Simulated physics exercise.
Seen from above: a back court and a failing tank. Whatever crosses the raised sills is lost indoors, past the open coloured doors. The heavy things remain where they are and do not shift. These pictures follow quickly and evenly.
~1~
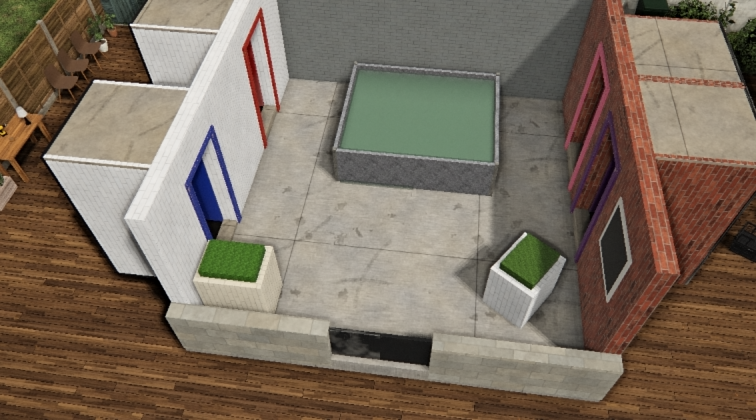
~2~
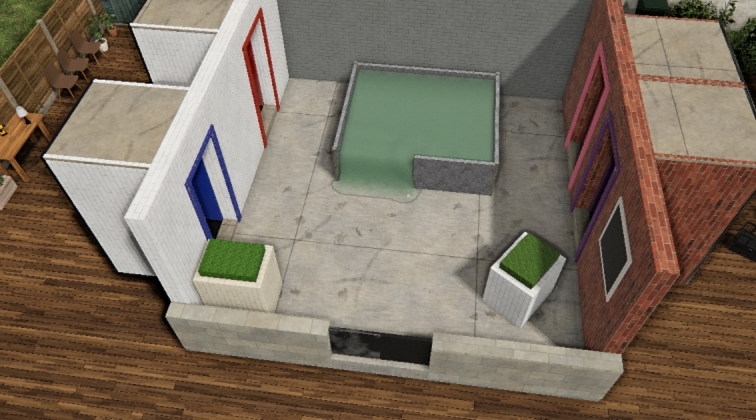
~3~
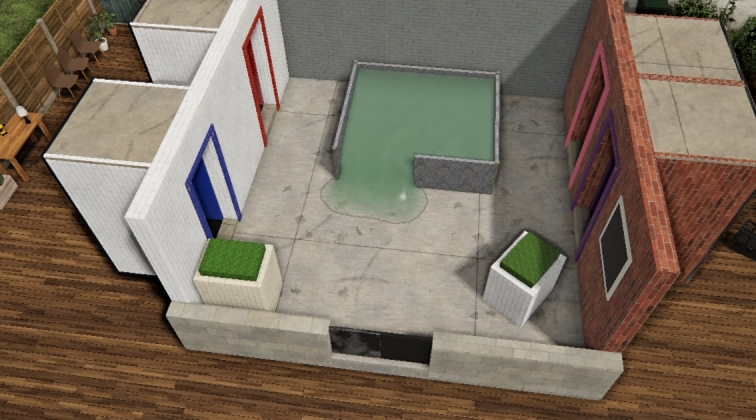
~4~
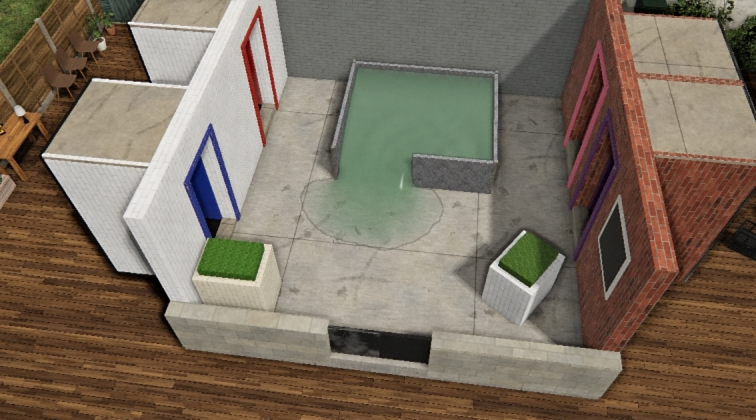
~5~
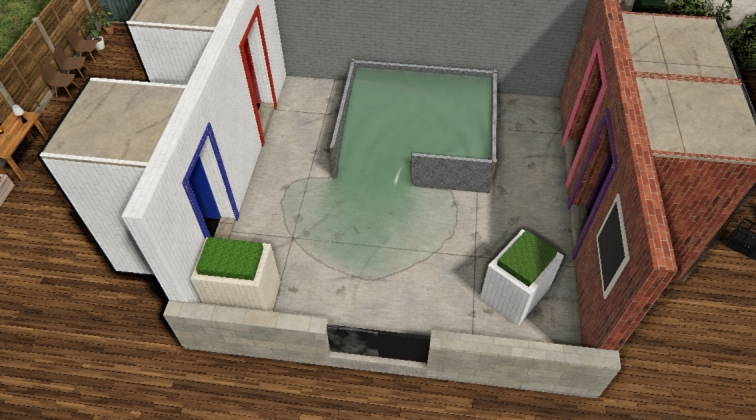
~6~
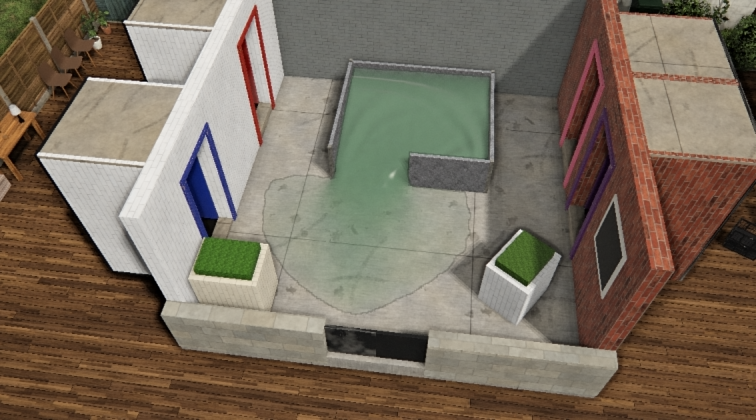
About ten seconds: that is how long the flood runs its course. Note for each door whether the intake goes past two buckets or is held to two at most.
In order: The red door stays at or under the cap there. The purple door stays at or under the cap there. The pink door stays at or under the cap there. The blue door tips over the cap there.
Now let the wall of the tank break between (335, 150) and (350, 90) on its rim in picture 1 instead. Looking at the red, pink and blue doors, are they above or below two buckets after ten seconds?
Going door by door, the red one crosses the threshold, then the pink one misses the threshold, then the blue one crosses the threshold.
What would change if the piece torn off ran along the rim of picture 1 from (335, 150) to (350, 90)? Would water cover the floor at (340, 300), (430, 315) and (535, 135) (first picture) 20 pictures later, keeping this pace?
In turn: Inundated, then inundated, then untouched.
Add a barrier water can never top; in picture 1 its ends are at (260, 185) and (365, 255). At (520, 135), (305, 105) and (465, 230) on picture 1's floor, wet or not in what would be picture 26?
Results in order: Bone-dry / swamped / swamped.
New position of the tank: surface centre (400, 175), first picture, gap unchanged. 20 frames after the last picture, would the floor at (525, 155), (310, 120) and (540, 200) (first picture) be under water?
Spot one is not touched, spot two is touched, spot three is touched.
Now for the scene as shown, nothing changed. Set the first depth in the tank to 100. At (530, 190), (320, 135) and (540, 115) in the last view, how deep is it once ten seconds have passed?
Going in order, roughly 25, 18 and 25 %.
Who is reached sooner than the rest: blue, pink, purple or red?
My answer: The door marked blue.
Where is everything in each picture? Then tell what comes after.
The tank at (421, 114) is whole and still, in the first picture.
The front is at (414, 195), out from the gap at (376, 171), in the second picture.
Water pours out at (376, 173) and has run to (416, 211), in the third picture.
Water pours out at (375, 173) and has run to (389, 245), in the fourth picture.
The front is at (375, 275), out from the gap at (373, 173), in the fifth picture.
The front is at (364, 308), out from the gap at (371, 173), in the sixth picture.
A moment on, water covers 40 % of the floor; the red door not reached, the purple door not reached, the pink door not reached, the blue door wet at the sill, nothing in.
Next, water covers 45 % of the floor; the red door not reached, the purple door not reached, the pink door not reached, the blue door over two buckets in.
Then, water covers 55 % of the floor; the red door not reached, the purple door wet at the sill, nothing in, the pink door not reached, the blue door far over two buckets in.
Later, water covers 95 % of the floor; the red door wet at the sill, nothing in, the purple door wet at the sill, nothing in, the pink door wet at the sill, nothing in, the blue door far over two buckets in.
In the end, water covers 100 % of the floor; the red door wet at the sill, nothing in, the purple door wet at the sill, nothing in, the pink door wet at the sill, nothing in, the blue door far over two buckets in.
